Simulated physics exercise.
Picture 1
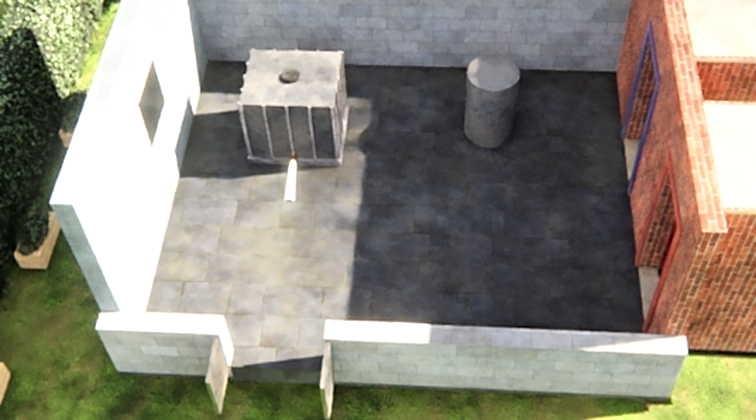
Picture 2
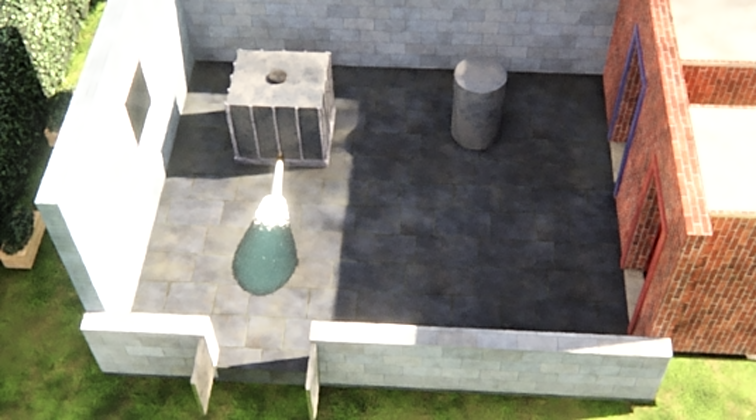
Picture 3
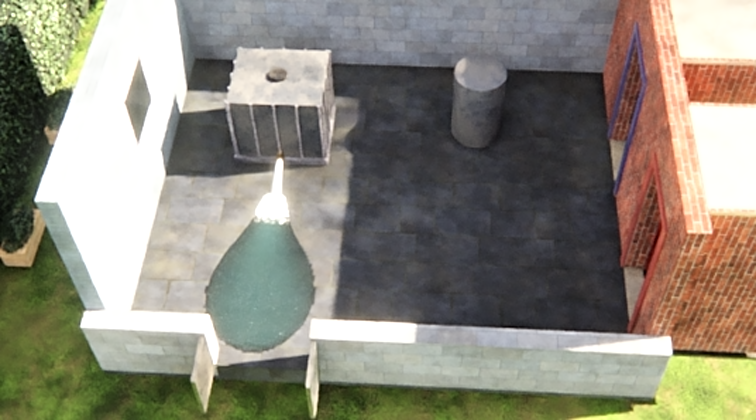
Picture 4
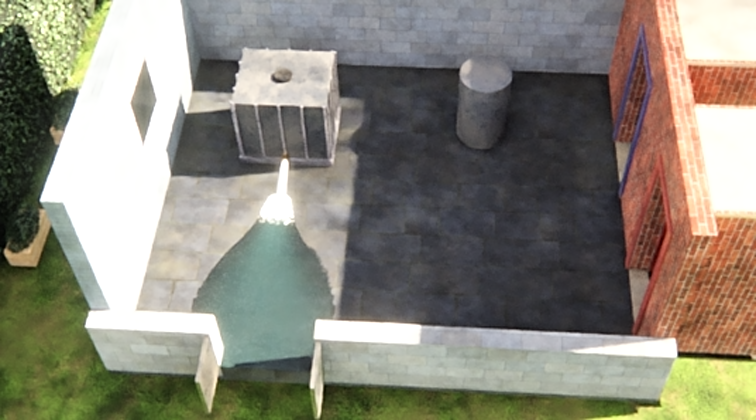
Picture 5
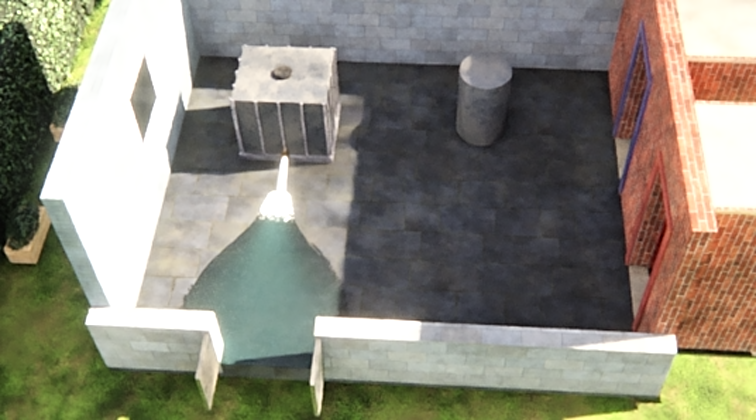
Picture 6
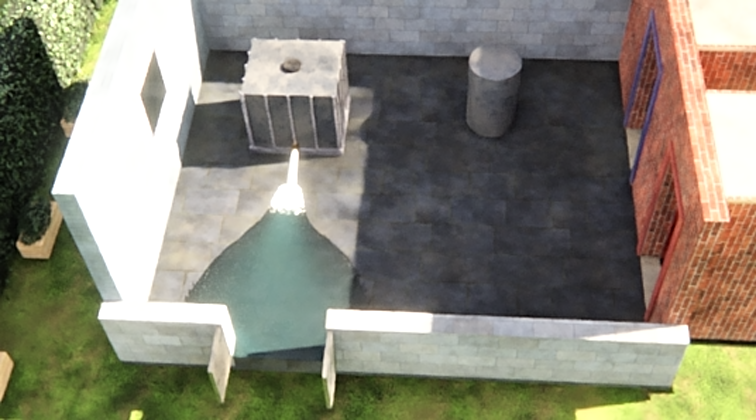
A walled paved yard seen from above, with water jetting from a block-shaped container and spreading across the paving to the open gateway.
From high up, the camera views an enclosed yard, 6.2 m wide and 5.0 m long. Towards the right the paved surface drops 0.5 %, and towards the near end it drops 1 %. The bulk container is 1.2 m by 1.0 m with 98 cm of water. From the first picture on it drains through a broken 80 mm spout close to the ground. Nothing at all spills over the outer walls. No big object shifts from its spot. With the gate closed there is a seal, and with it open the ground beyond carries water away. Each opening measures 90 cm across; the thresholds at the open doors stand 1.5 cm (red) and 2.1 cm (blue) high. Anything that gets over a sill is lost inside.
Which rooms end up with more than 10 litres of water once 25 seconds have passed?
Taking each in turn: Behind the red door, 10 litres or less; behind the blue door, 10 litres or less.
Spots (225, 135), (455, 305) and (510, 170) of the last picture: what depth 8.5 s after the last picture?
In order, roughly 0.0, 0.4 and 0.0 cm.
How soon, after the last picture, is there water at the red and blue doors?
Arrival: Red 15.0 s, blue not in the 25 s.
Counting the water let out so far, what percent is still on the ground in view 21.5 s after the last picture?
32 %.
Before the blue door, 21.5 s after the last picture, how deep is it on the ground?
Roughly 0.0 cm deep.
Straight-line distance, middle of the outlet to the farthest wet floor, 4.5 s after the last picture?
Straight-line distance: Near 4.0 m.
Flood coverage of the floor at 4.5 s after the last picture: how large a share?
Roughly 20 percent.
Then, 1.5 s after the last picture water covers 15 % of the floor and is deepest (3 cm) near (227, 337); red door not reached, blue door not reached.
Then, 4.5 s after the last picture water covers 20 % of the floor and is deepest (3 cm) near (227, 337); red door not reached, blue door not reached.
Then, 8.5 s after the last picture water covers 20 % of the floor and is deepest (4 cm) near (227, 337); red door not reached, blue door not reached.
Then, 12.5 s after the last picture water covers 25 % of the floor and is deepest (4 cm) near (227, 337); red door not reached, blue door not reached.
Then, 21.5 s after the last picture water covers 30 % of the floor and is deepest (3 cm) near (294, 188); red door 1.1 cm at the sill, 0 L in, blue door not reached.
